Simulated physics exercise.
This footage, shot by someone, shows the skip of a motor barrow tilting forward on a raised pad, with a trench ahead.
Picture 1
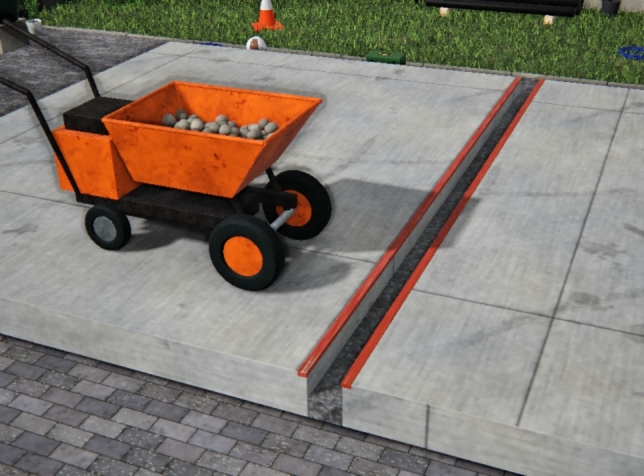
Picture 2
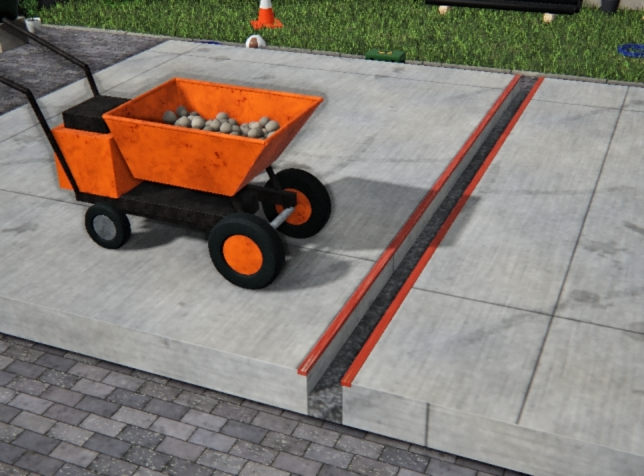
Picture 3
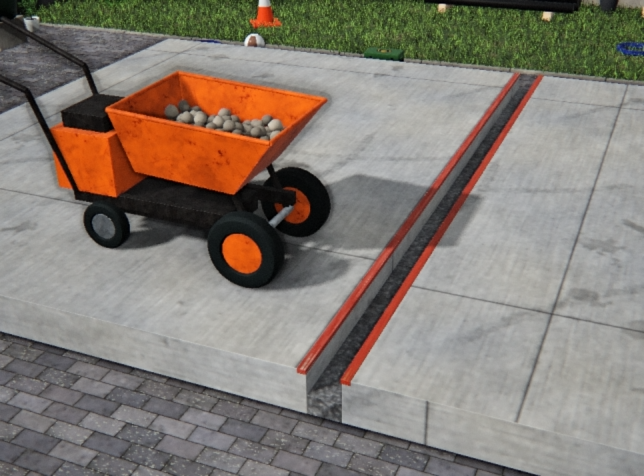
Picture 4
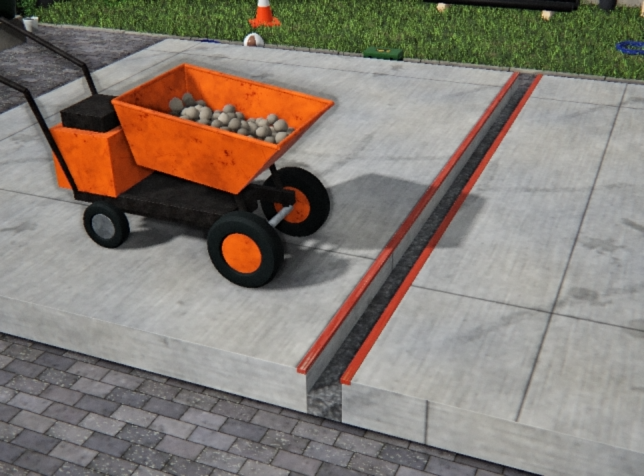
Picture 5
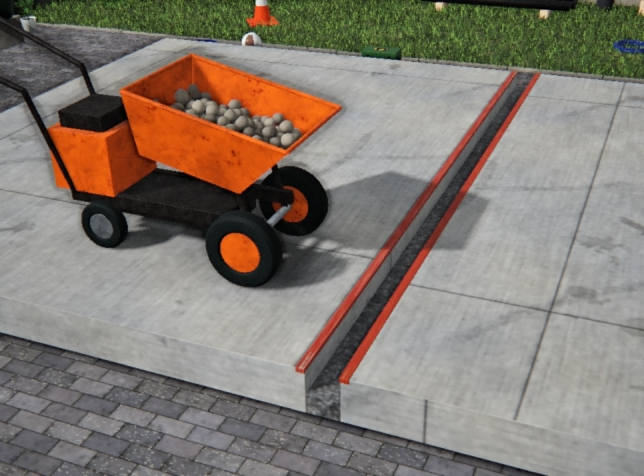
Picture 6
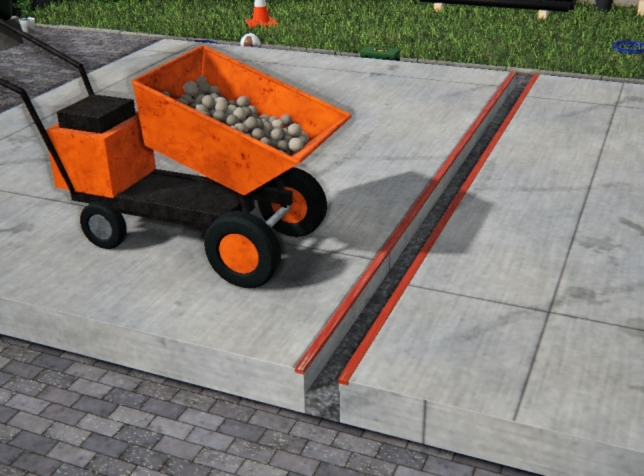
The orange skip of a motor barrow loaded with grey pebbles tilts forward toward the right.
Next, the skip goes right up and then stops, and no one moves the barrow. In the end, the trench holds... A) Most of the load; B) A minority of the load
A minority of the load.
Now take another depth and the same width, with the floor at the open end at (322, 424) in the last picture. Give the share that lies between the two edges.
About 40 %.
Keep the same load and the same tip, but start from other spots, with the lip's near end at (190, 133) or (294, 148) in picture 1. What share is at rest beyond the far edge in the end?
In order, close to 0 and 90 in a hundred.
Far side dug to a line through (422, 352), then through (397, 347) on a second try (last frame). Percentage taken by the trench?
I'd say some 90 in a hundred, followed by 80 in a hundred.
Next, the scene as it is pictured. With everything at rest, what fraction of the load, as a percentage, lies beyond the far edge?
I'd say near 65 per cent, give or take.
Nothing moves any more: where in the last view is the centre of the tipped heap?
About (419, 282).
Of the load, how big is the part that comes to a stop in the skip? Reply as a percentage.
It works out to some 0 percent.
Soon after the last picture, skip tipped steeply; all in the skip.
A little later, skip tipped right over; most in the skip; a small part in or heaped over the trench; a small part beyond it; a stray few falling.
Later still, skip tipped right over; a small part in the skip; about a quarter in or heaped over the trench; about two thirds beyond it.
At rest, skip tipped right over; about a third in or heaped over the trench; about two thirds beyond it.
